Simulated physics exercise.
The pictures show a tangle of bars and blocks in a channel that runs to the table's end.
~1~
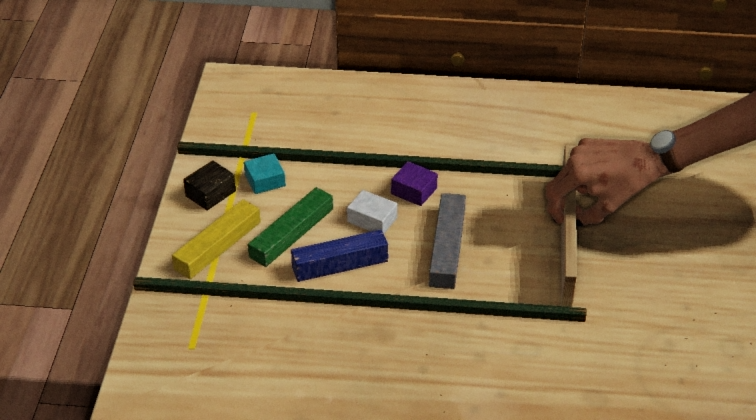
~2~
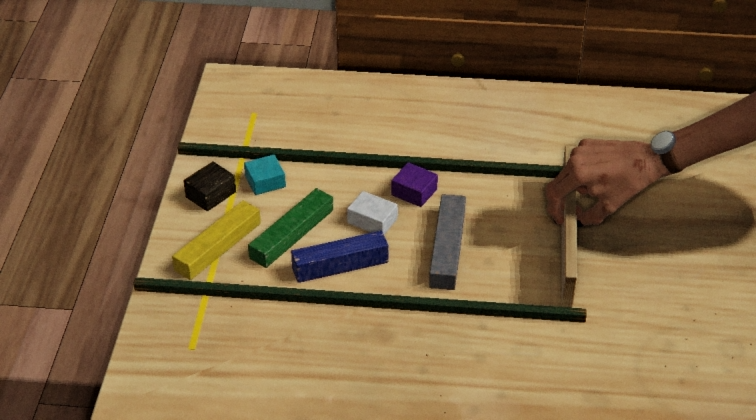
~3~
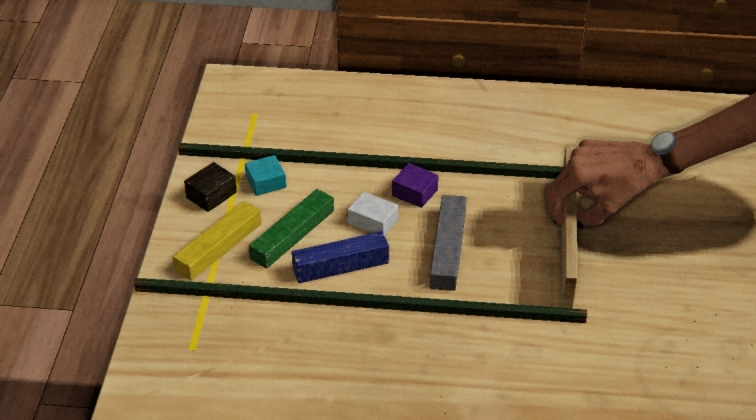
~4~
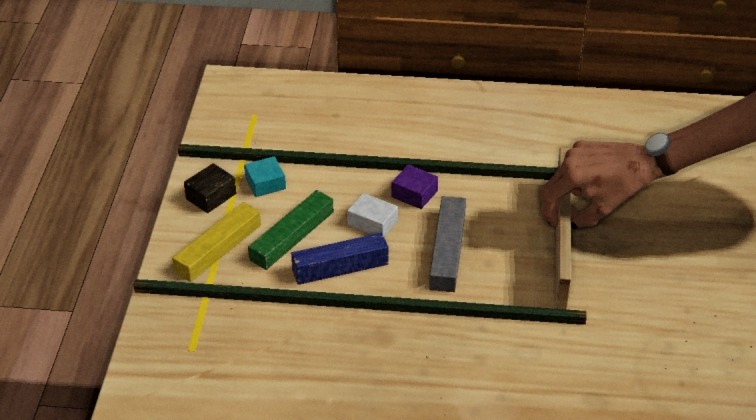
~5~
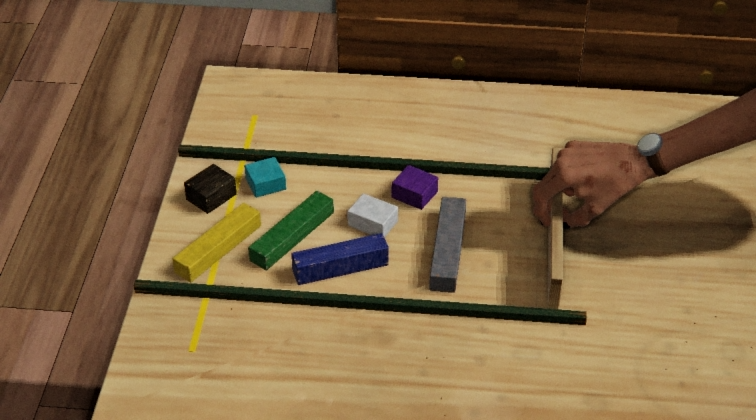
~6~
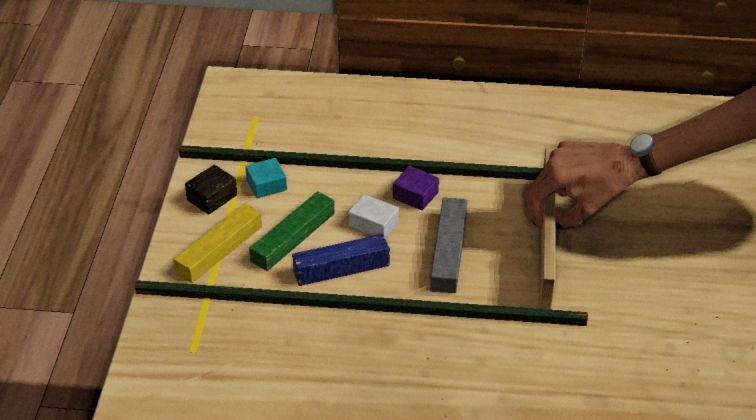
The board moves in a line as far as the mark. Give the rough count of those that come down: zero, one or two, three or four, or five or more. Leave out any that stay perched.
As it turns out, the number that fall off is three or four.
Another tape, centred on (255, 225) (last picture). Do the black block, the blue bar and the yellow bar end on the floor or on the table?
The black block goes over, the blue bar survives, the yellow bar drops off.
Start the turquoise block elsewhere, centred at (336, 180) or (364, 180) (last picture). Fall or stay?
In that order, it holds on; does not fall.
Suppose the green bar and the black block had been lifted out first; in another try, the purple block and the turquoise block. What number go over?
Fallen: 0, and 3 in the other try.
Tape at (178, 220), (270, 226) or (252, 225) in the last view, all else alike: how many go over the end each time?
Down on the floor: 6, 0 and 2.
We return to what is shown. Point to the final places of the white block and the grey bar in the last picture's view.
First (185, 204), then (211, 228).
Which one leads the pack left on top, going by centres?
It is the turquoise block.
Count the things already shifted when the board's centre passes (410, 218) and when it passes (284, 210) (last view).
4 and 8.
Early on, none off yet; black block at rest near (211, 189); yellow bar at rest near (219, 243); turquoise block at rest near (266, 178).
A while later, none off yet; black block at rest near (211, 189); yellow bar travelled a little near (203, 239); turquoise block moving near (259, 172).
Finally, the number that fall off is three or four; lost, green bar, yellow bar and black block.
